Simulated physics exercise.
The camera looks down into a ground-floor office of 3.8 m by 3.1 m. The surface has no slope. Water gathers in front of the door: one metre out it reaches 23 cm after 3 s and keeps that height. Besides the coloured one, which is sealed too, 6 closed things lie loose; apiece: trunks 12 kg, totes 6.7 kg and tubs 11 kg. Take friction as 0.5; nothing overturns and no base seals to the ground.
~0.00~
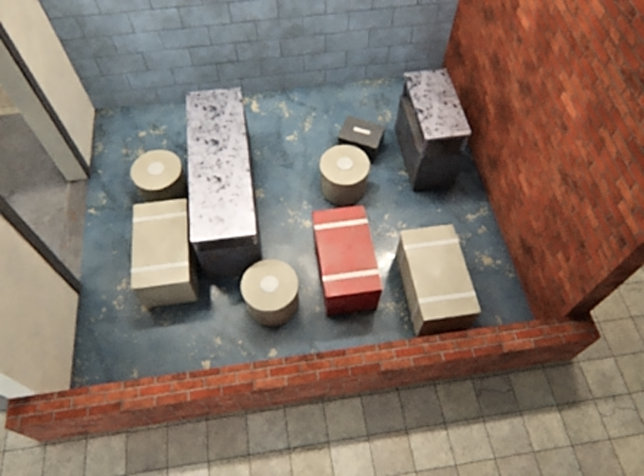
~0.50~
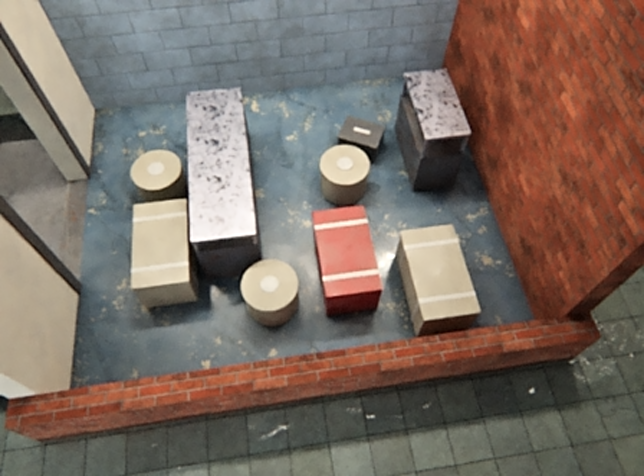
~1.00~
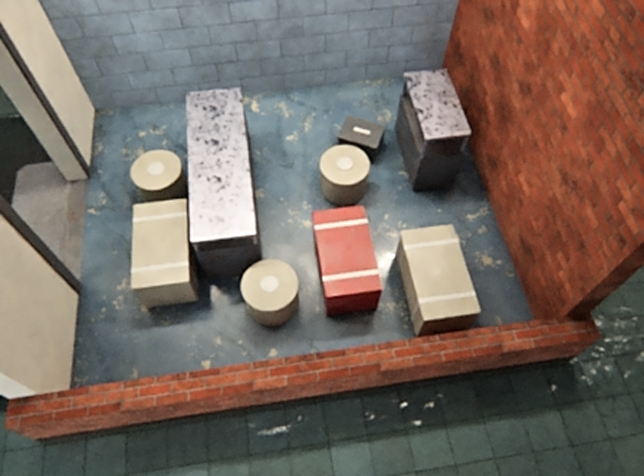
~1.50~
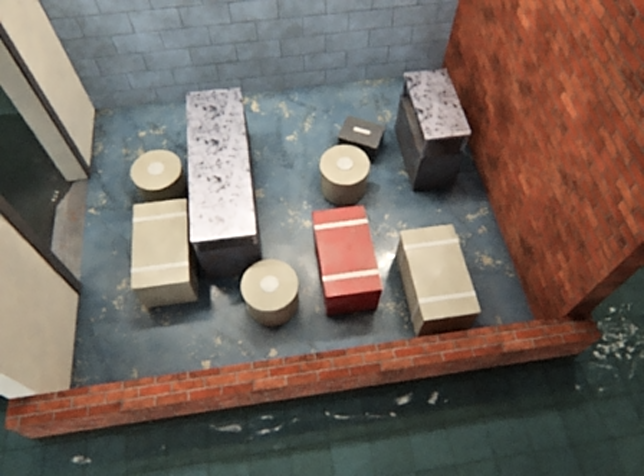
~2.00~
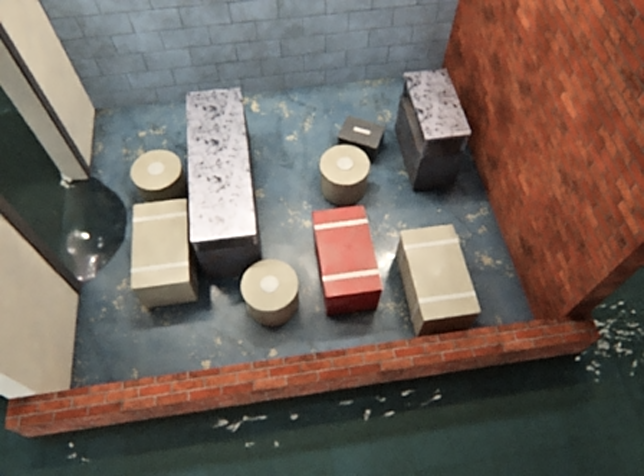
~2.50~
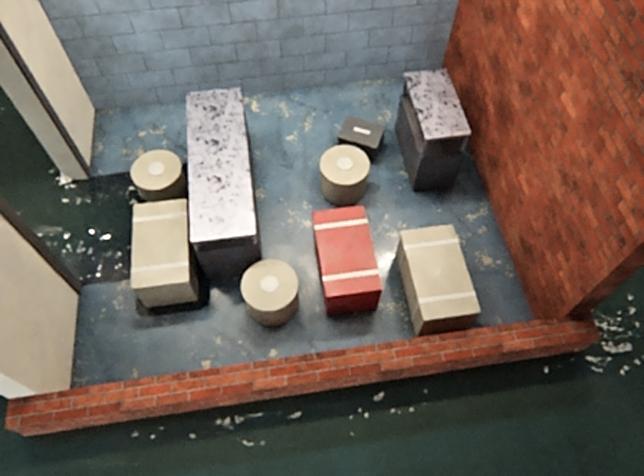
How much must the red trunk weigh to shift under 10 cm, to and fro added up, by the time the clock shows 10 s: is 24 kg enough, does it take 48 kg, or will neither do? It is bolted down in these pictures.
For it, only the larger load is enough.
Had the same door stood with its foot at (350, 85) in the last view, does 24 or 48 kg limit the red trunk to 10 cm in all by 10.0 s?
Then neither load is enough.
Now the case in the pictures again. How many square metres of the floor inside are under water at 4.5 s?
Some 5.0 m2.
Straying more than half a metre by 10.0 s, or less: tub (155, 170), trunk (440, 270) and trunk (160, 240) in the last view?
In that order: Past it, past it, more.
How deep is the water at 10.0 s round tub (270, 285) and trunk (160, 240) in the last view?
Roughly 8 and 9 cm.
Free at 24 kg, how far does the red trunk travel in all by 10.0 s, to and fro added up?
Some 40 cm in all.
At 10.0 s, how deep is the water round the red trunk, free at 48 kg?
Roughly 8 cm.
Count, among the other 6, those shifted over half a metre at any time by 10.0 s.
4 of them.
After 3.5 s the red trunk would be 0 cm from its start with 24 kg and 0 cm from its start with 48 kg; 0 cm of water round it then.
After 4.5 s the red trunk would be 0 cm from its start with 24 kg and 0 cm from its start with 48 kg; 0 cm of water round it then.
After 7.0 s the red trunk would be 0 cm from its start with 24 kg and 0 cm from its start with 48 kg; 3 cm of water round it then.
After 10.0 s the red trunk would be 38 cm from its start with 24 kg and 0 cm from its start with 48 kg; 8 cm of water round it then.
